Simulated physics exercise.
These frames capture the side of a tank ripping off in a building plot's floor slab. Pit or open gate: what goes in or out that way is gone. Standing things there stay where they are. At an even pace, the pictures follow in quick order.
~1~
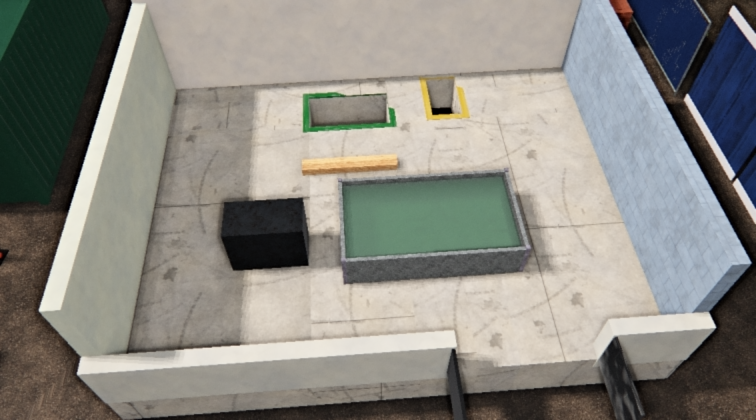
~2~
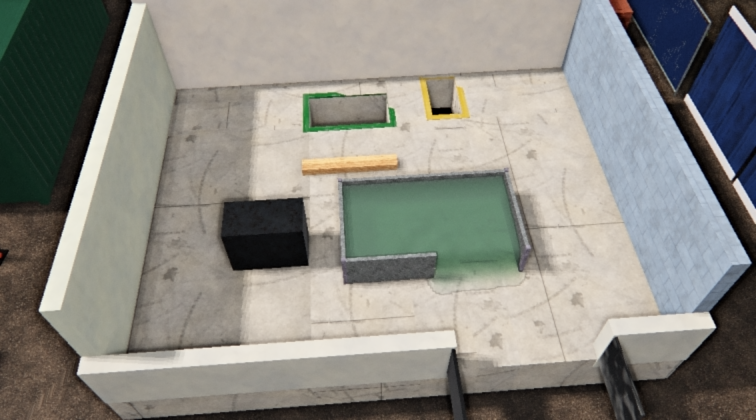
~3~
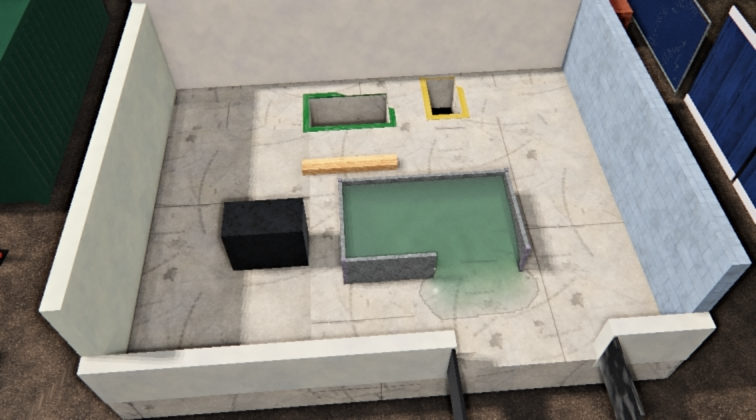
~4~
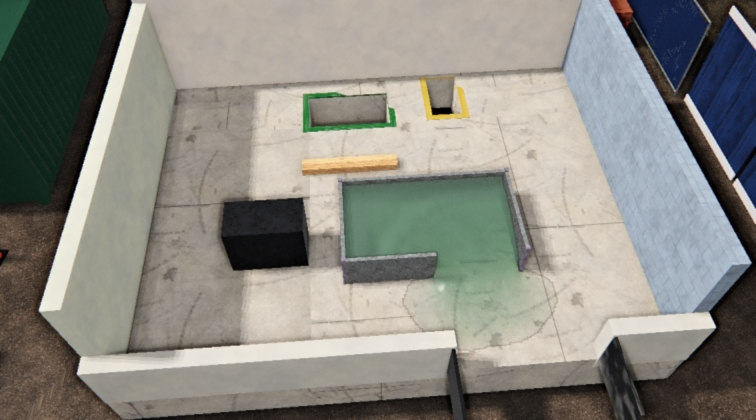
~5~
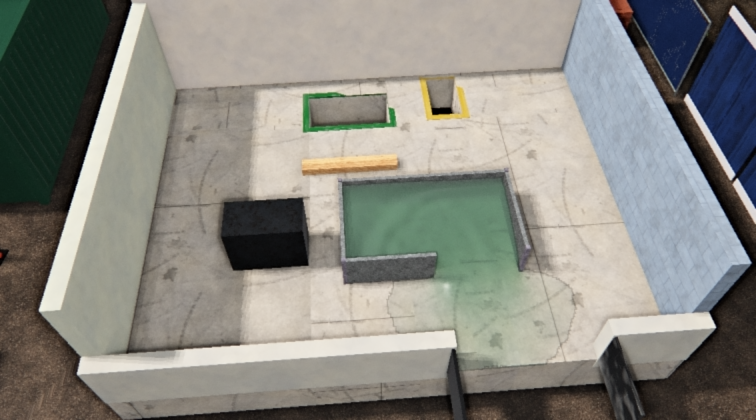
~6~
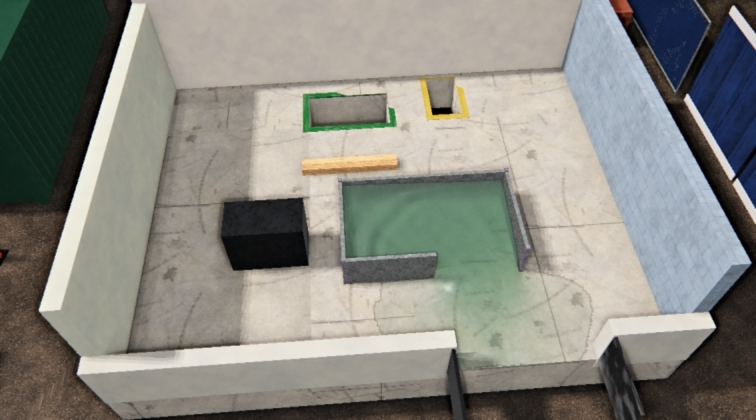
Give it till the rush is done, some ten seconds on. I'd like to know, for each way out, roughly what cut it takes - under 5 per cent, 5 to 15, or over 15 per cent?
The gate claims a heavy share - exceeding fifteen per cent; the yellow pit claims a light share - short of five per cent; the green pit claims a light share - short of five per cent.
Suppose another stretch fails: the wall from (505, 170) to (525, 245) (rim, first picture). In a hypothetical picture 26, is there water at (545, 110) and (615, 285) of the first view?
Going one by one: Sodden and then sodden.
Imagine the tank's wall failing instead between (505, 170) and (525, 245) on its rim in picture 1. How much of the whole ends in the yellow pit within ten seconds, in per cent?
Per cent to yellow: 20.
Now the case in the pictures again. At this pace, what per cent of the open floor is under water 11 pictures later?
I'd estimate some 15 per cent.
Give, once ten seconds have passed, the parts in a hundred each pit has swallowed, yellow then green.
About 0 %, then about 0 %.
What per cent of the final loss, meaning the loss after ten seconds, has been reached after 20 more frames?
Somewhere around 60 per cent, I'd say.
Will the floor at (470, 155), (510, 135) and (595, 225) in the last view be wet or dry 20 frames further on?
The readings in sequence are waterless, waterless, watered.
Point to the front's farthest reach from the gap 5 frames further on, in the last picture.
Somewhere near (314, 364).
A moment on, water covers 10 % of the floor; the gate 12 %, the yellow pit 0 %, the green pit 0 %.
Next, water covers 15 % of the floor; the gate 27 %, the yellow pit 0 %, the green pit 0 %.
Then, water covers 20 % of the floor; the gate 43 %, the yellow pit 0 %, the green pit 0 %.
Later, water covers 30 % of the floor; the gate 59 %, the yellow pit 0 %, the green pit 0 %.
In the end, water covers 30 % of the floor; the gate 71 %, the yellow pit 0 %, the green pit 0 %.
